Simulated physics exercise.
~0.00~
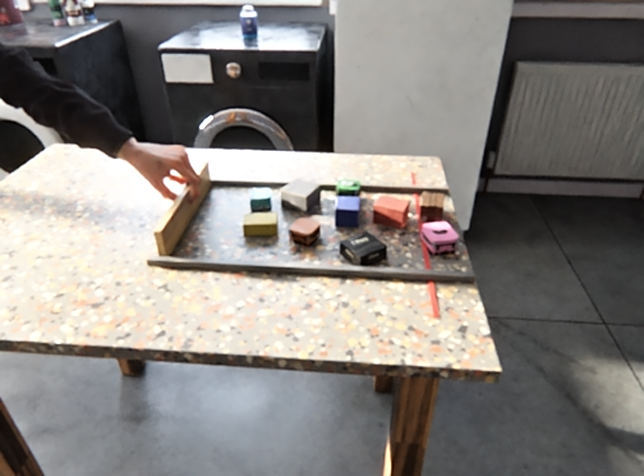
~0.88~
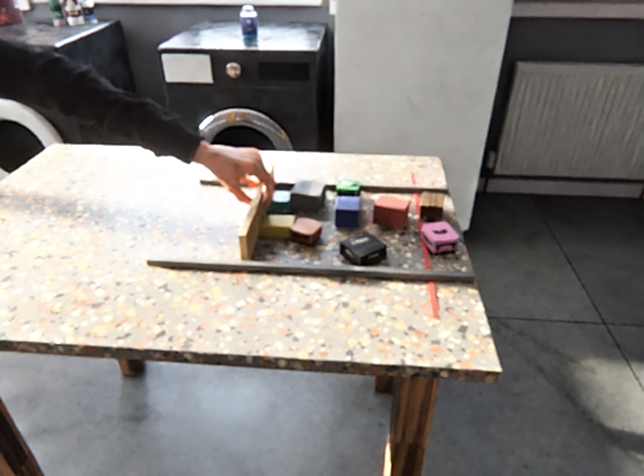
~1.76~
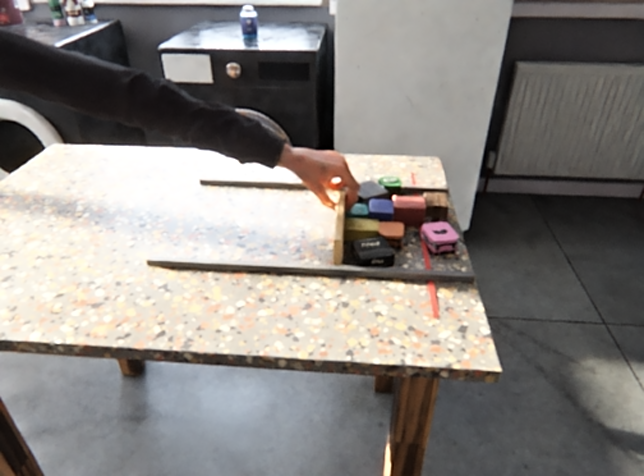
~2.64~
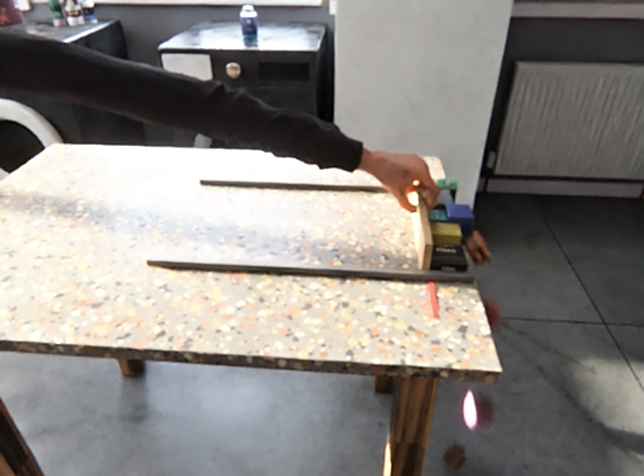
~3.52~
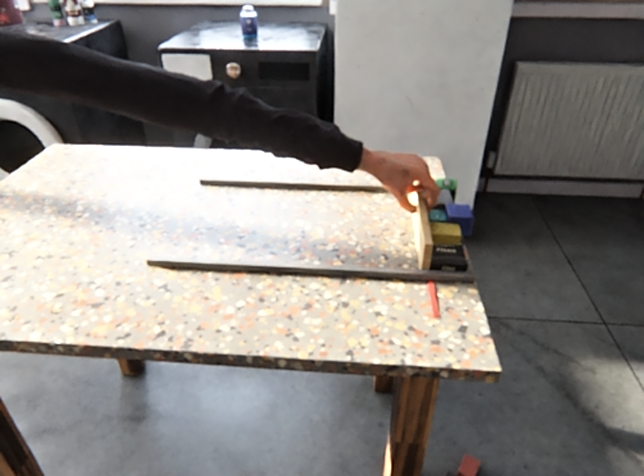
A wooden board, held upright by a hand, swept a scatter of small colourful blocks and cases rightward across a speckled table to its edge, where the pink case and several others toppled off while a few stayed bunched against the board.
